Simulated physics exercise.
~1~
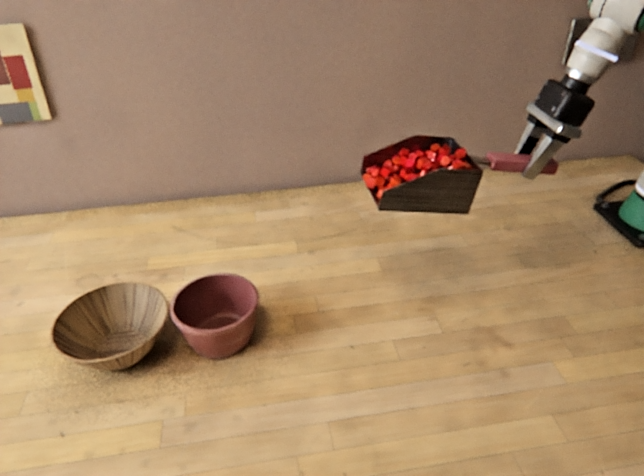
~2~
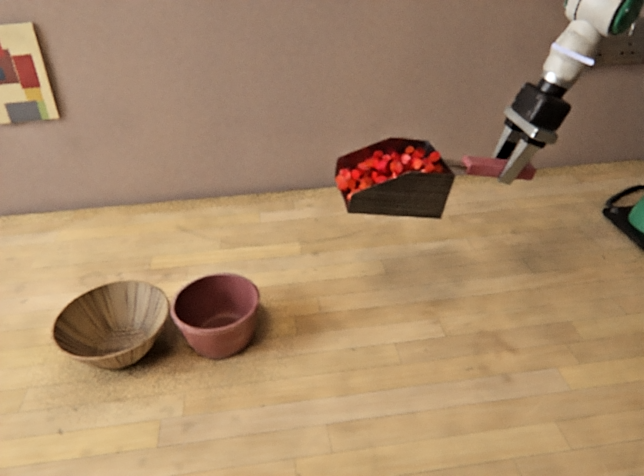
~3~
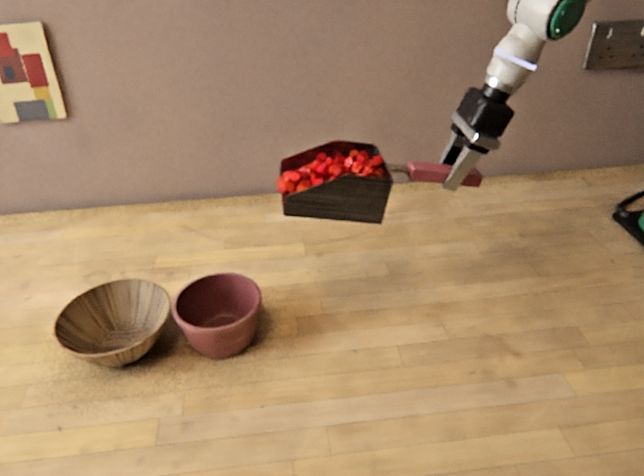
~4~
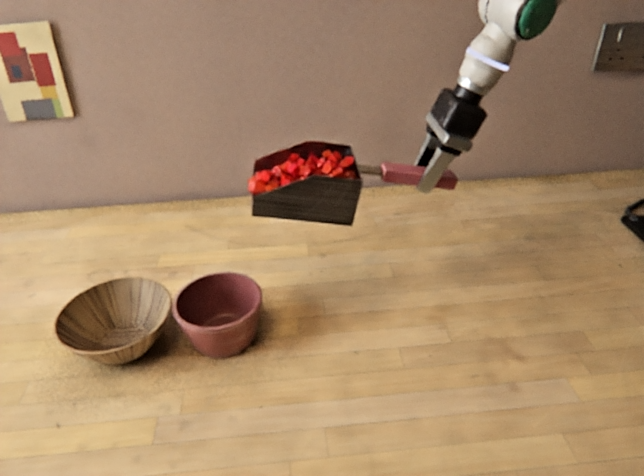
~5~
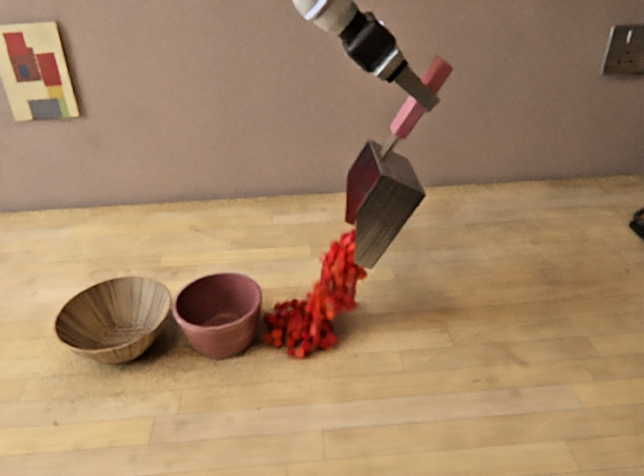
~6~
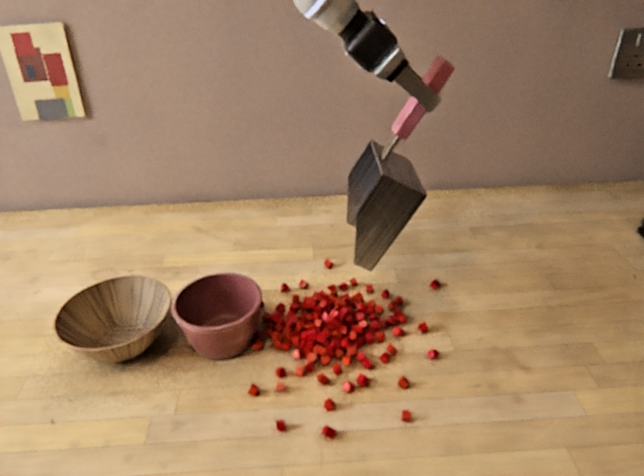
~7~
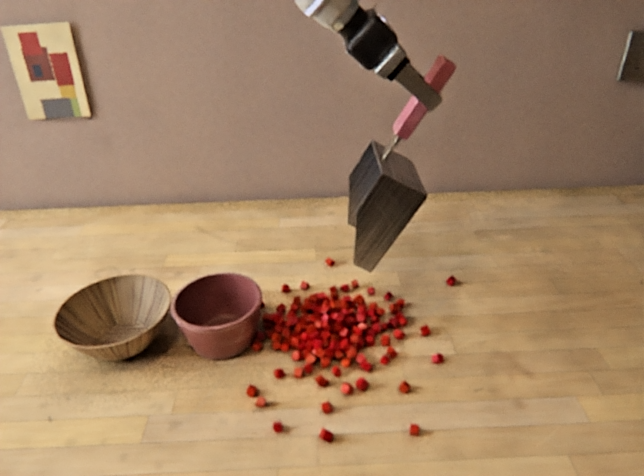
On a pale wooden tabletop against a mauve wall, a ribbed brown bowl and a dusky pink bowl sit side by side at the left. A robot arm holds a dark scoop by its pinkish handle, carrying a heap of small red pieces above the table. The arm moves the scoop left towards the bowls, then tips it steeply forward while it is still short of them. The red pieces pour out and land beside the pink bowl, scattering across the wood. The emptied scoop stays tilted above the spill, and both bowls remain empty.
